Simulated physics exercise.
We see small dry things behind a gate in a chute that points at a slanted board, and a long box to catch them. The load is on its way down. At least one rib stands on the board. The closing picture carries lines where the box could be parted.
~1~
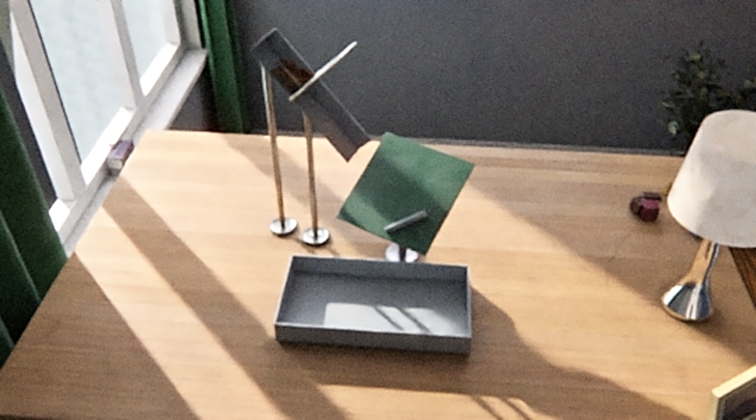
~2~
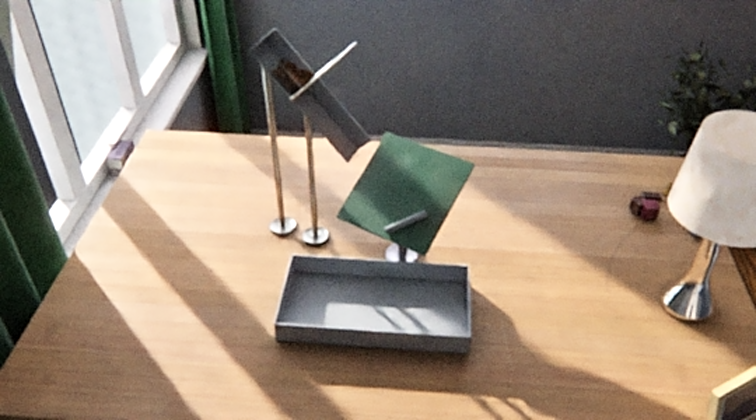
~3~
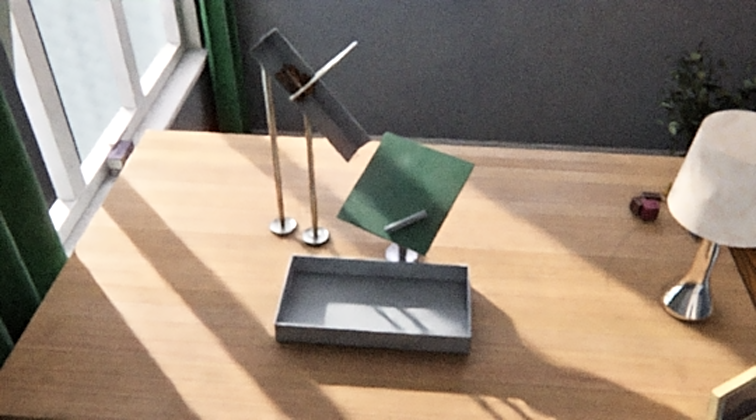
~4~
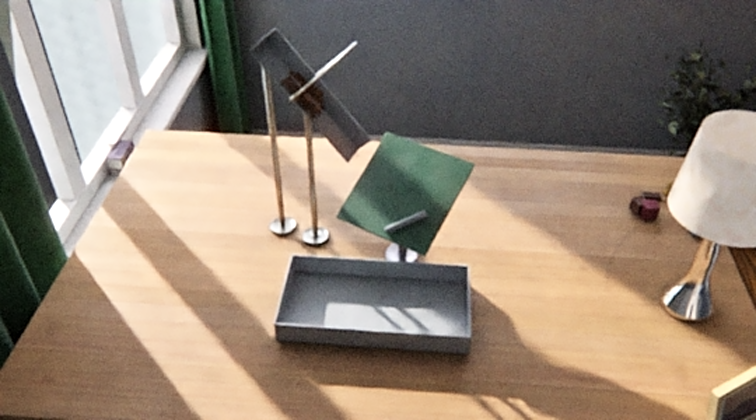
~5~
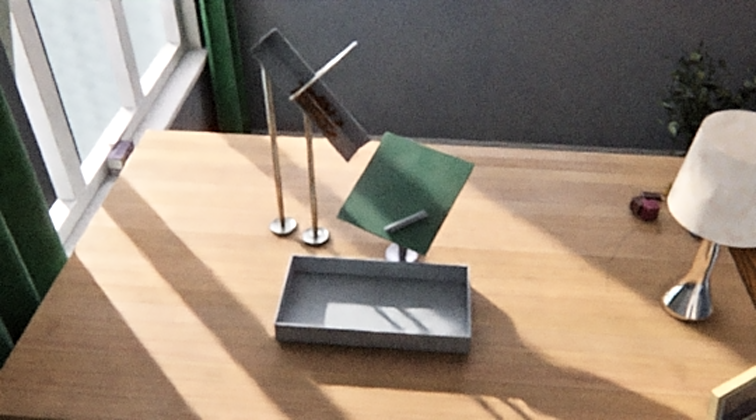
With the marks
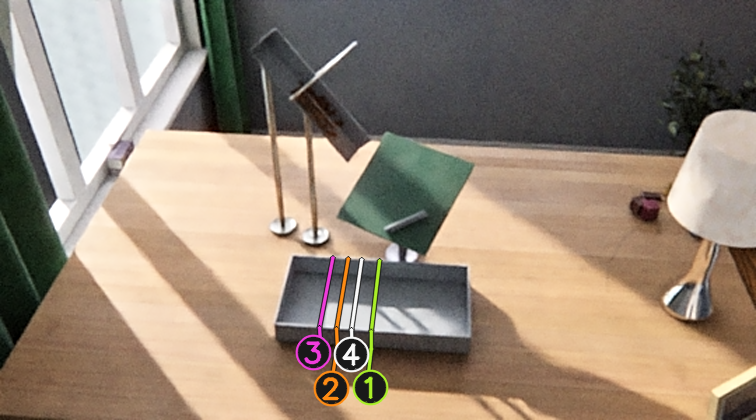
The footage shows a tilted grey chute on two thin stands above a slanted green board and an empty grey box on a wooden desk, as a cluster of small brown pieces slides down the chute toward the right.
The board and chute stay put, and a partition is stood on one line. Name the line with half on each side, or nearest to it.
4 works best here.
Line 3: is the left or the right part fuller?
More lands on the right.
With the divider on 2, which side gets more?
The right side.
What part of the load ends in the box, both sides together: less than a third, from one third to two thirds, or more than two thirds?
It is more than two thirds.
On the marked copy, line 1 crosses the front rim at (371, 330); line 2 crosses the front rim at (336, 328); line 3 crosses the front rim at (319, 326); line 4 crosses the front rim at (351, 329).
With 1, of what is caught, nearly all on the left of the divider, a small part on the right.
With 2, of what is caught, a small part on the left of the divider, nearly all on the right.
With 3, of what is caught, none on the left of the divider, all on the right.
With 4, of what is caught, about a third on the left of the divider, about two thirds on the right.
